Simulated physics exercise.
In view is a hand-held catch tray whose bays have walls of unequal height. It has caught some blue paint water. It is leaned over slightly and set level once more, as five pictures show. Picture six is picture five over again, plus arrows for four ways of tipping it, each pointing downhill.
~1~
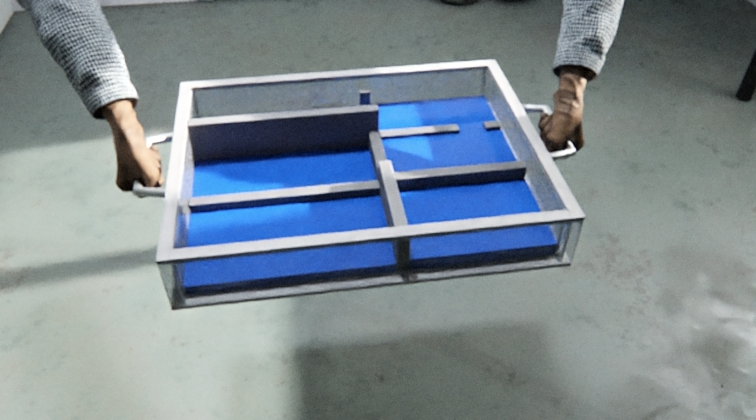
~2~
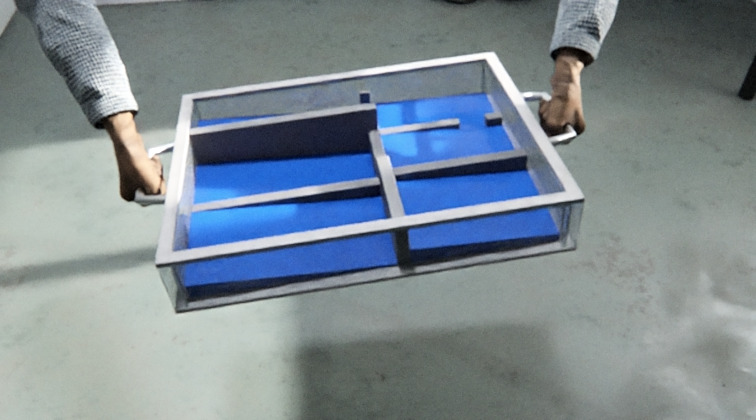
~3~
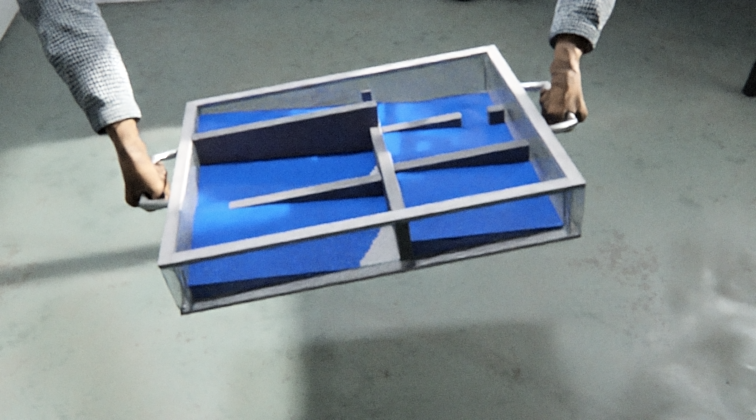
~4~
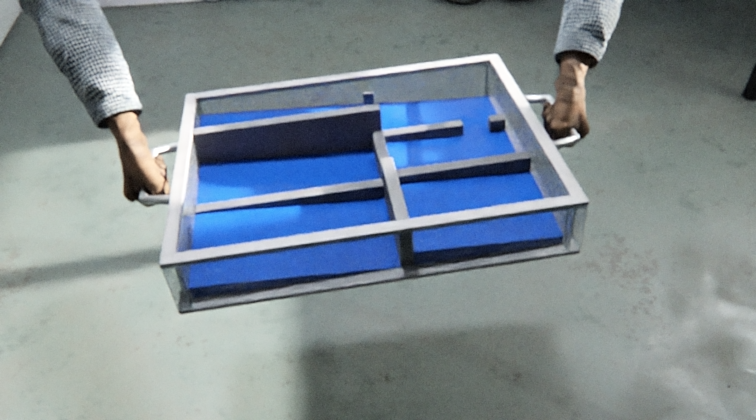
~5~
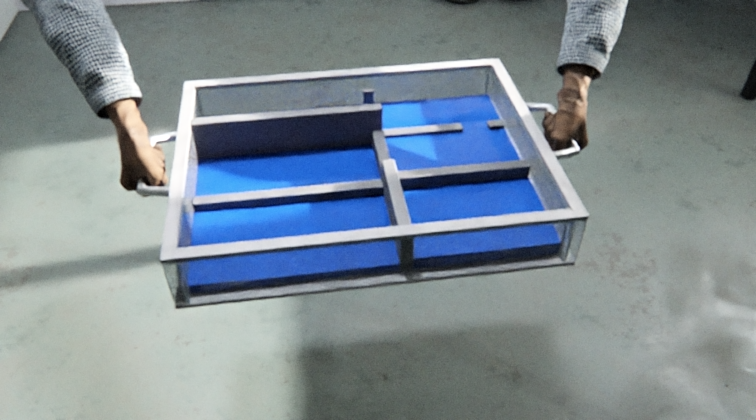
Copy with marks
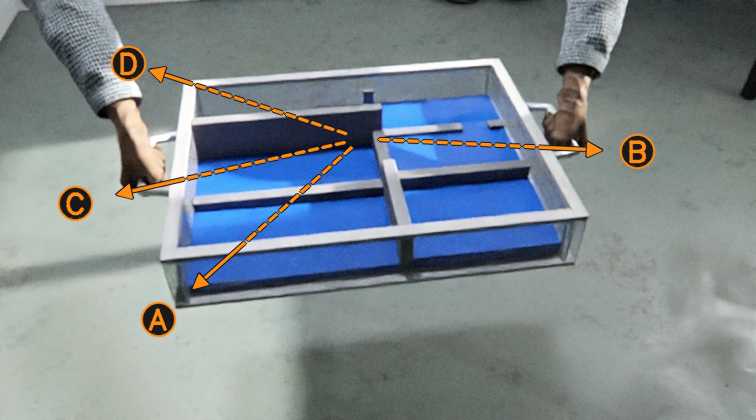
Blue liquid shifting in a divided tray as two hands tilt it down to the left, then bring it back level.
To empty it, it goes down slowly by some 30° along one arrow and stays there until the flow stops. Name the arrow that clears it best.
D works best here.
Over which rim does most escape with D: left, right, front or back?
The left rim.
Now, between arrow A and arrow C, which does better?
Here it is arrow A.
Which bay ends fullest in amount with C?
That is the front left bay.
On the marked copy, A ends at (197, 285); B ends at (596, 149); C ends at (121, 193); D ends at (154, 71).
For arrow A, about 53 % stays in the tray, the largest part in the front left bay.
For arrow B, about 57 % stays in the tray, the largest part in the front right bay.
For arrow C, about 66 % stays in the tray, the largest part in the front left bay.
For arrow D, about 39 % stays in the tray, the largest part in the centre left bay.
